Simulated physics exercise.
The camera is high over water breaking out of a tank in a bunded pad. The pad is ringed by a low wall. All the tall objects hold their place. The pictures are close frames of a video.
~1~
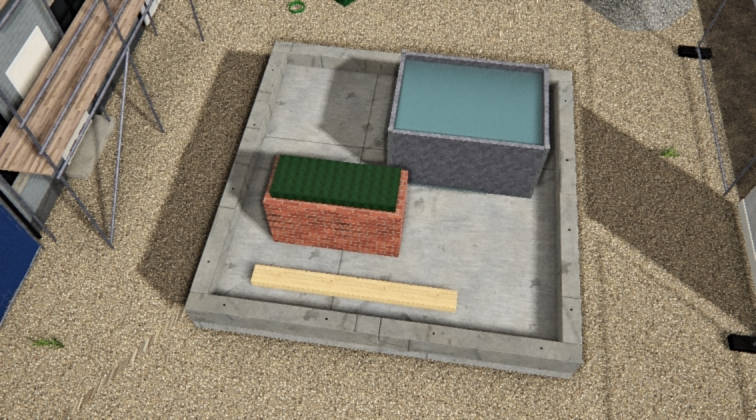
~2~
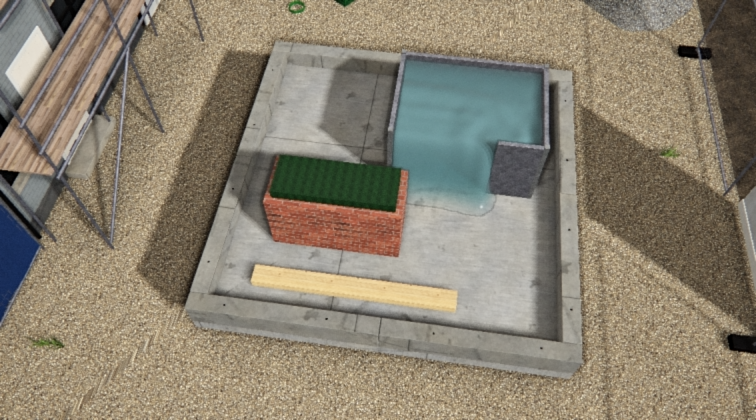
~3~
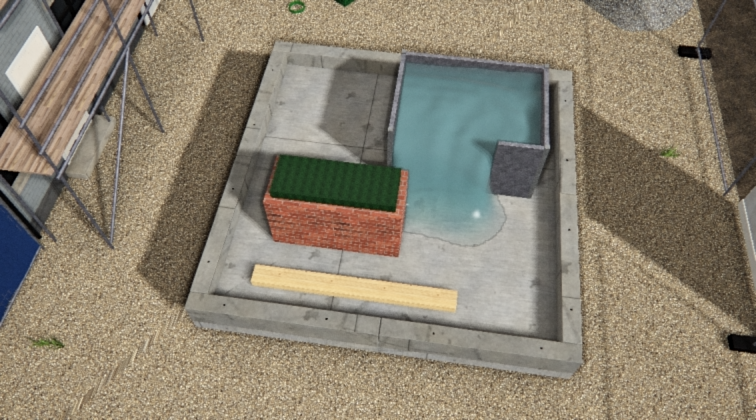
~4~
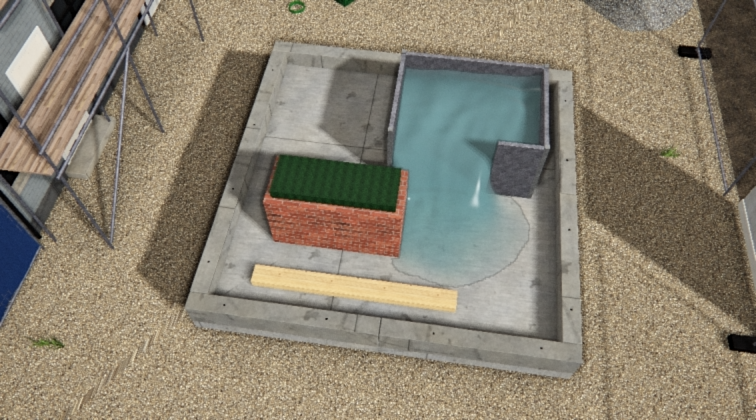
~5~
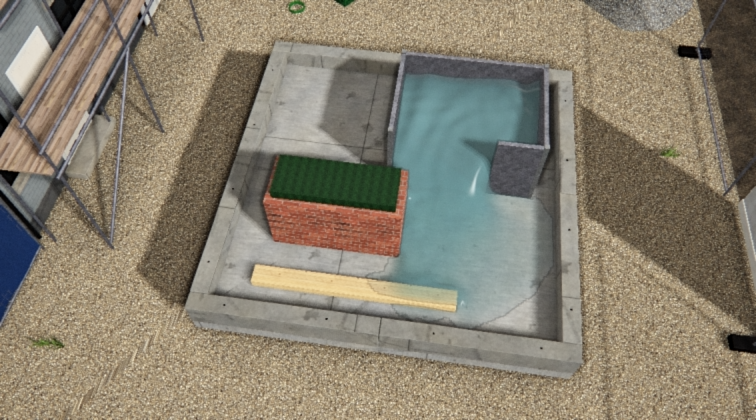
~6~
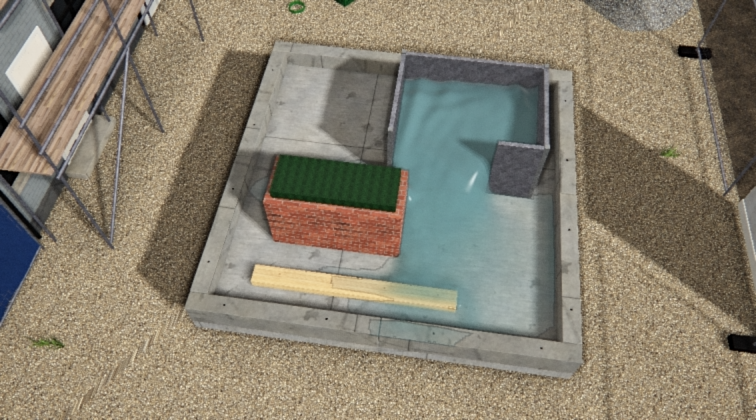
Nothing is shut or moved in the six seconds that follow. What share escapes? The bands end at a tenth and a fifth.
Over the wall goes between a tenth and a fifth.
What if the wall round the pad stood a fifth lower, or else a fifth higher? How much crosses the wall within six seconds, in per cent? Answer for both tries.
Roughly 26 per cent, then 10 per cent.
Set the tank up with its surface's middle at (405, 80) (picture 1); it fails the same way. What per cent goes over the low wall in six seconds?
Roughly 10 per cent.
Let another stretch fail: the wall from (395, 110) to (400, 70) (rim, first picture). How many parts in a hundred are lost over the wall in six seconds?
Roughly 12 per cent.
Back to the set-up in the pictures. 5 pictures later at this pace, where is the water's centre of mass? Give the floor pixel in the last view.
I would point to (433, 203).
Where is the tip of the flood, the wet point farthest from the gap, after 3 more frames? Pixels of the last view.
Around (226, 266).
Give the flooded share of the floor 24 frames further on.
Close to 100 %.
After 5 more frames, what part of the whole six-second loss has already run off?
Close to 30 %.
A moment on, water covers 50 % of the floor; the low wall has let 3 % over.
Next, water covers 55 % of the floor; the low wall has let 5 % over.
Then, water covers 75 % of the floor; the low wall has let 15 % over.
Later, water covers 85 % of the floor; the low wall has let 17 % over.
In the end, water covers 80 % of the floor; the low wall has let 18 % over.
